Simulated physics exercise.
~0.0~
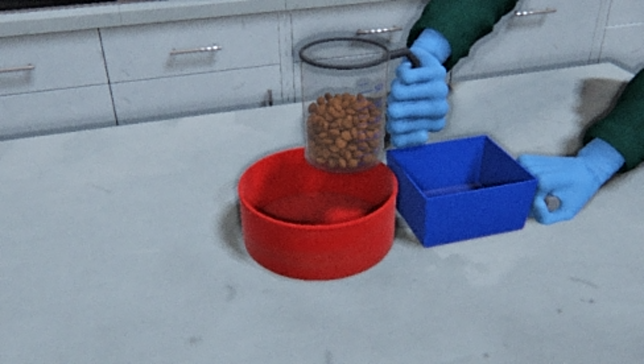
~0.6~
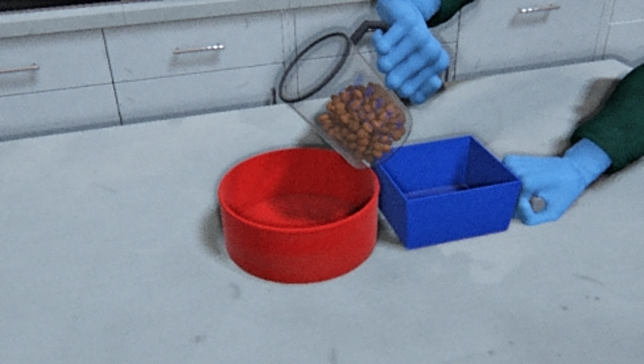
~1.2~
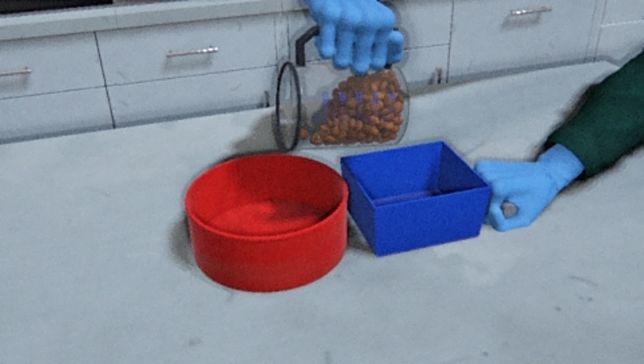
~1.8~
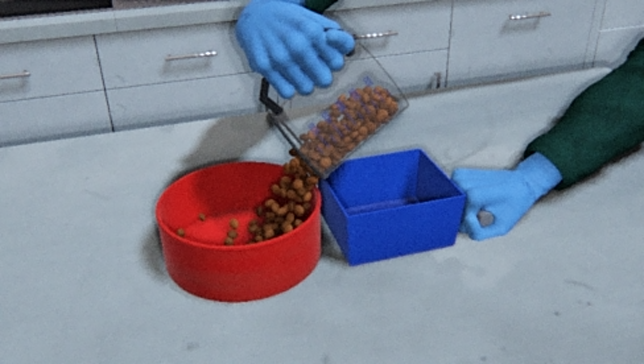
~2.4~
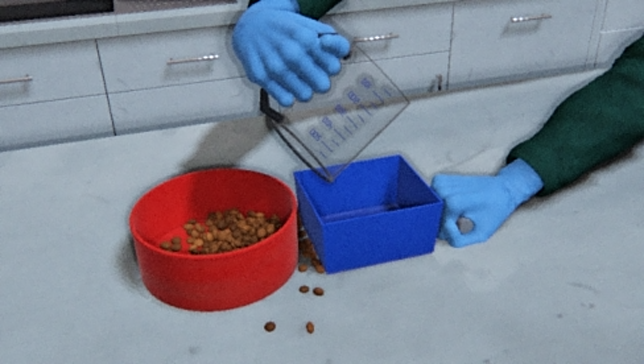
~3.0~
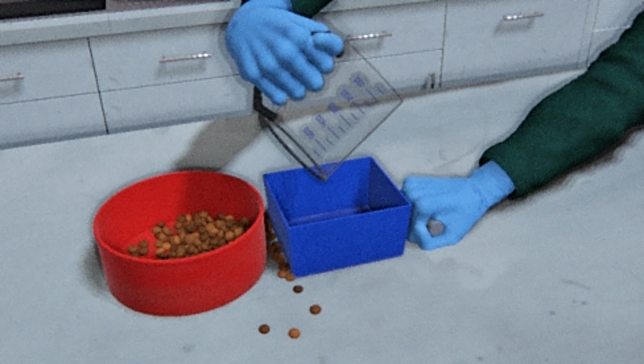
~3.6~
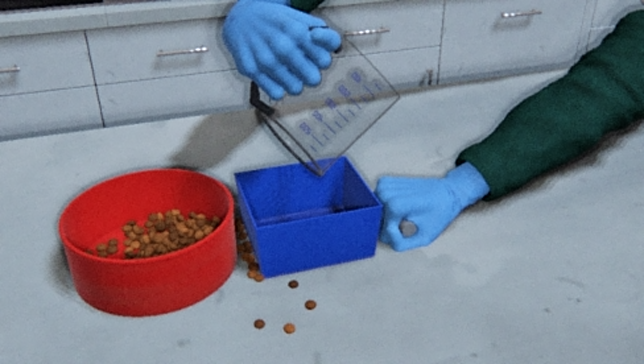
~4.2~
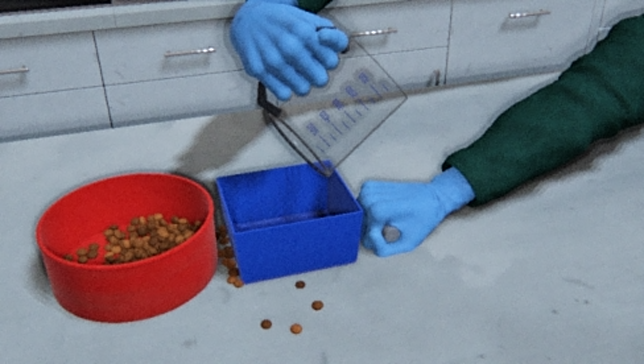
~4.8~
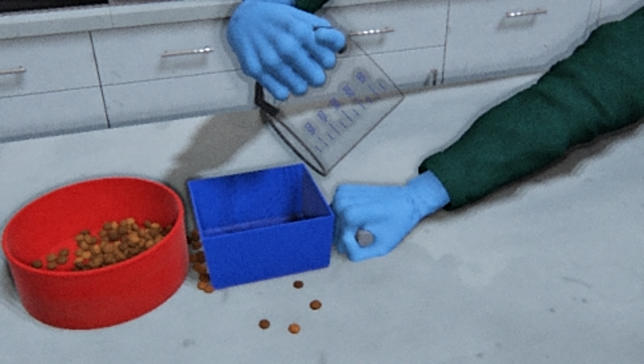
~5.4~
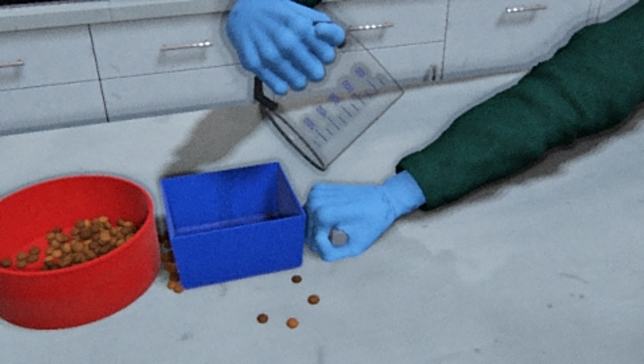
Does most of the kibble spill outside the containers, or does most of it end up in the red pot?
Most of it ends up in the red pot. Only a small part lies on the table, and the blue tin stays empty.
